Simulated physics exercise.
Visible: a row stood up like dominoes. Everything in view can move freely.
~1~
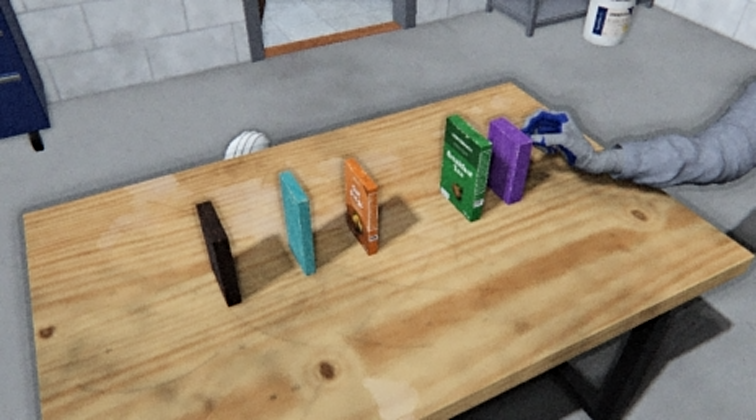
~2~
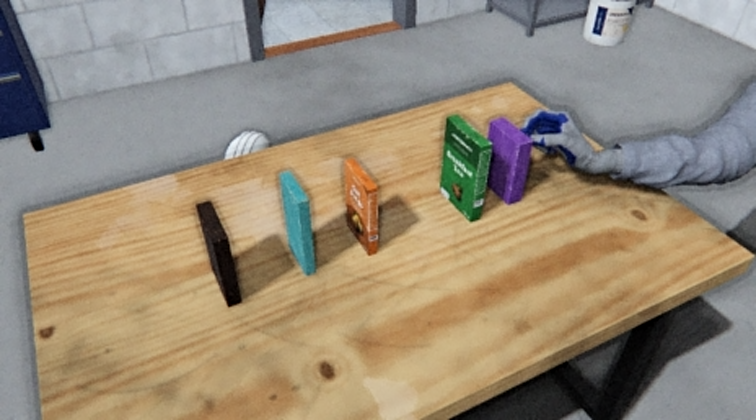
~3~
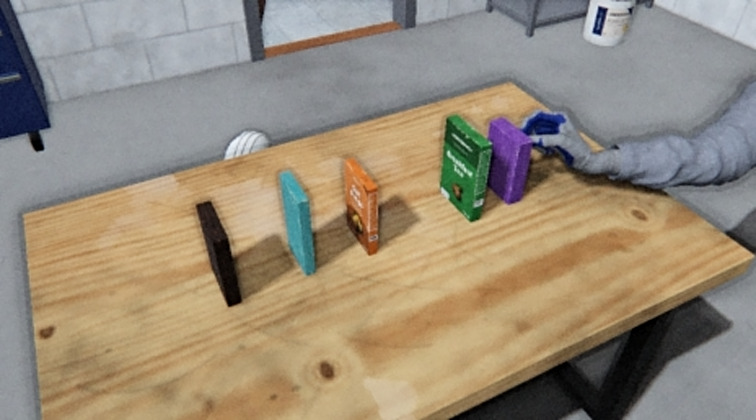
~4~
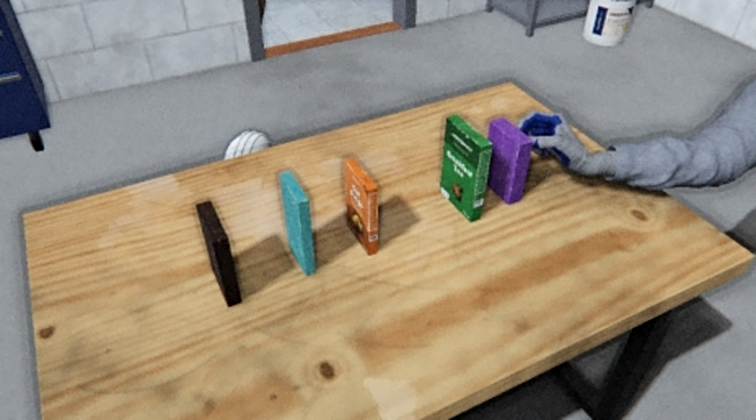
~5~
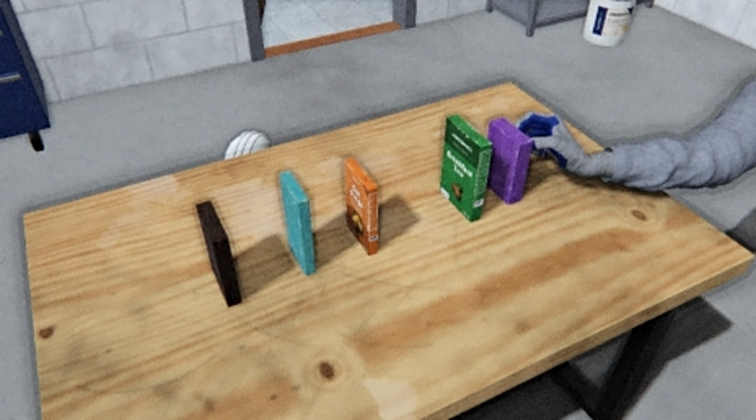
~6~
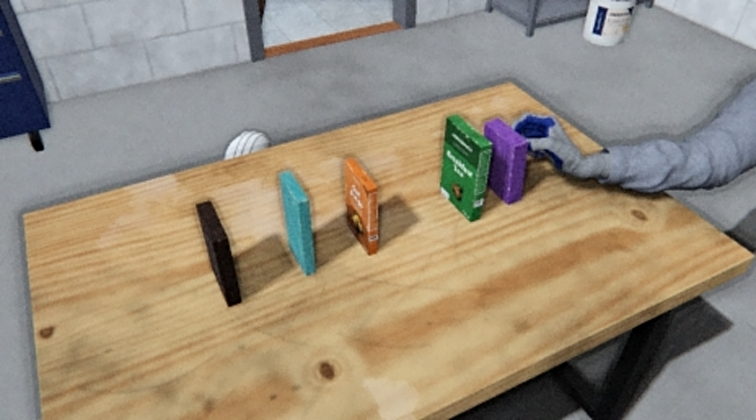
Five upright blocks standing in a spaced row on a wooden table, a gloved hand at right slightly tilting the purple one leftward.
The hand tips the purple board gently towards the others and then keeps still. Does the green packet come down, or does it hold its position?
Ends up fallen.
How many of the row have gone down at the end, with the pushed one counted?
The total comes to 2.
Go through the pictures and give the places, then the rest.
Green packet (464, 169); orange packet (361, 208), in the first frame.
Orange packet (361, 207); turquoise board (298, 225), in the second frame.
Orange packet (361, 208); turquoise board (298, 225), in the third frame.
Orange packet (361, 208); turquoise board (298, 225), in the fourth frame.
Orange packet (361, 207); turquoise board (298, 225), in the fifth frame.
Purple board 5° over; green packet (464, 169); orange packet (361, 208), in the sixth frame.
Then, 0.30 s after the last picture, purple board 26° over.
Then, 0.50 s after the last picture, purple board 67° over; green packet tipped 54° from how it was near (427, 192).
Then, 0.60 s after the last picture, purple board 76° over; green packet on its side near (408, 215).
Then, 0.70 s after the last picture, purple board 76° over; green packet on its side near (406, 219).
At rest, tipped over on the table, green packet; the other 2 in place. Seen from the same camera at the end, green packet near (406, 218).
